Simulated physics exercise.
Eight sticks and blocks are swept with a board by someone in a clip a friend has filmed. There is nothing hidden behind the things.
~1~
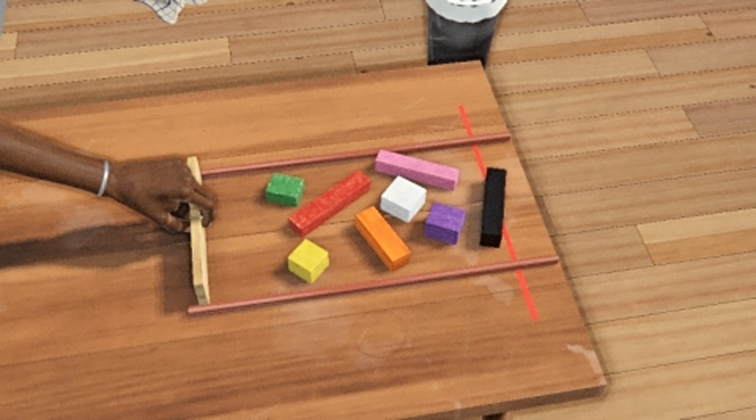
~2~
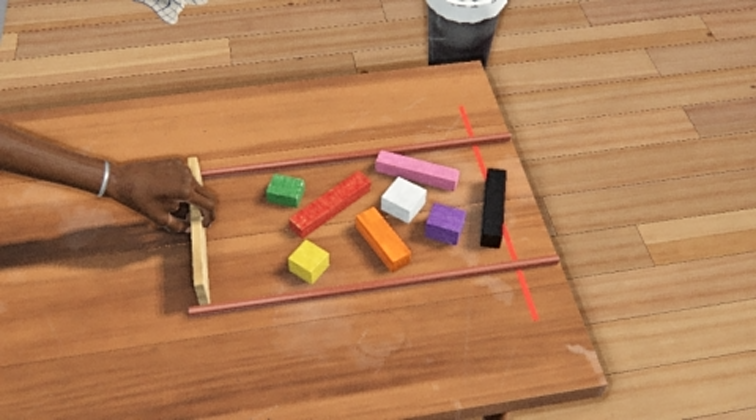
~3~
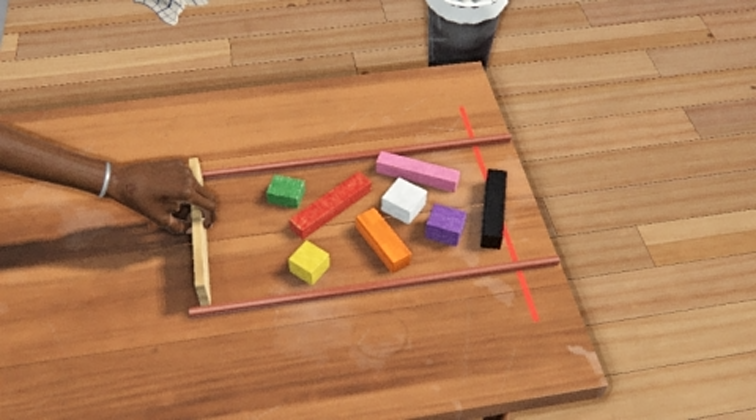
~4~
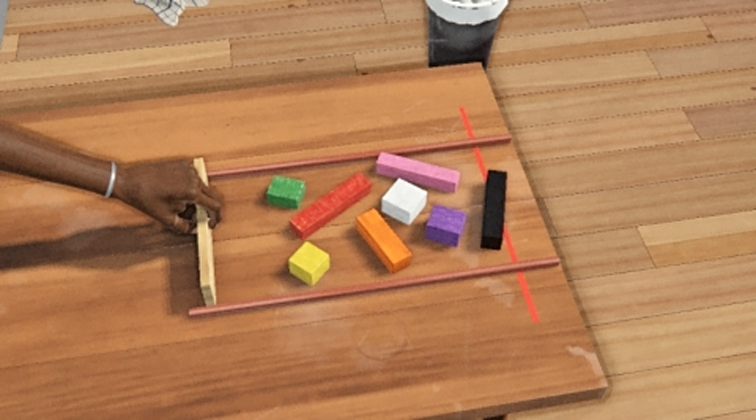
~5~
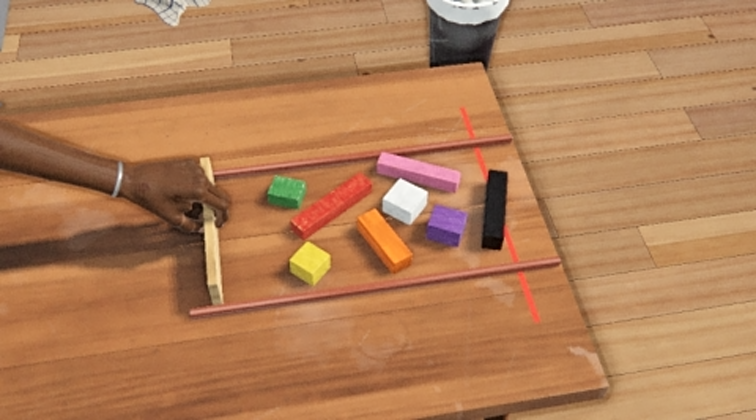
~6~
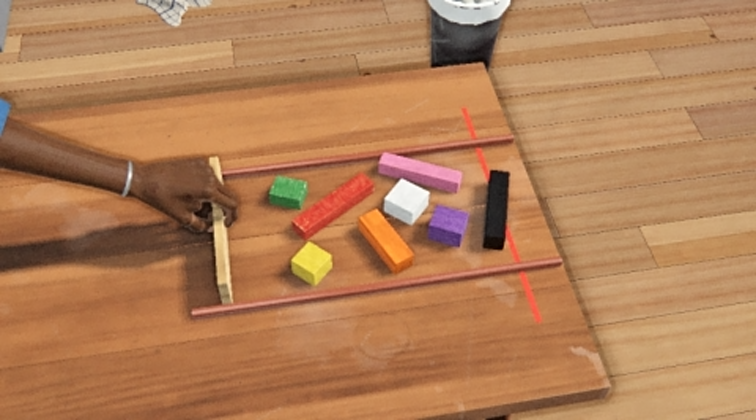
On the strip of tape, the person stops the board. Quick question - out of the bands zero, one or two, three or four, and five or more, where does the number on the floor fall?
The band is three or four.
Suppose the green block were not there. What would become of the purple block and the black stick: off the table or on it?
So the purple block goes down and the black stick goes down.
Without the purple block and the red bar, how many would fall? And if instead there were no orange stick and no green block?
That gives 2 for the first pair taken away and 1 for the second.
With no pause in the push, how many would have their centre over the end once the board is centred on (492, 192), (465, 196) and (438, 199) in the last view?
4; 2; 0.
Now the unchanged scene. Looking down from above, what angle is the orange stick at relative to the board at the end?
Out of line by around 0°.
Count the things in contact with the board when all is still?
Counting them up gives 3.
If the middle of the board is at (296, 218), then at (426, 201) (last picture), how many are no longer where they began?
So 3, and at the other place 8.
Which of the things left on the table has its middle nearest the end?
That would be the orange stick.
Soon after, none off yet; black stick at rest near (497, 209); purple block at rest near (448, 226); pink bar at rest near (420, 173).
Then, none off yet; black stick moving near (500, 209); purple block moved a little near (463, 228); pink bar moved a little near (456, 167).
Further on, none off yet; black stick moved a little near (548, 211); purple block moved well along near (529, 224); pink bar moved about its own width near (518, 158).
At rest, the number that fall off is three or four; fallen, white block, pink bar, purple block and black stick.
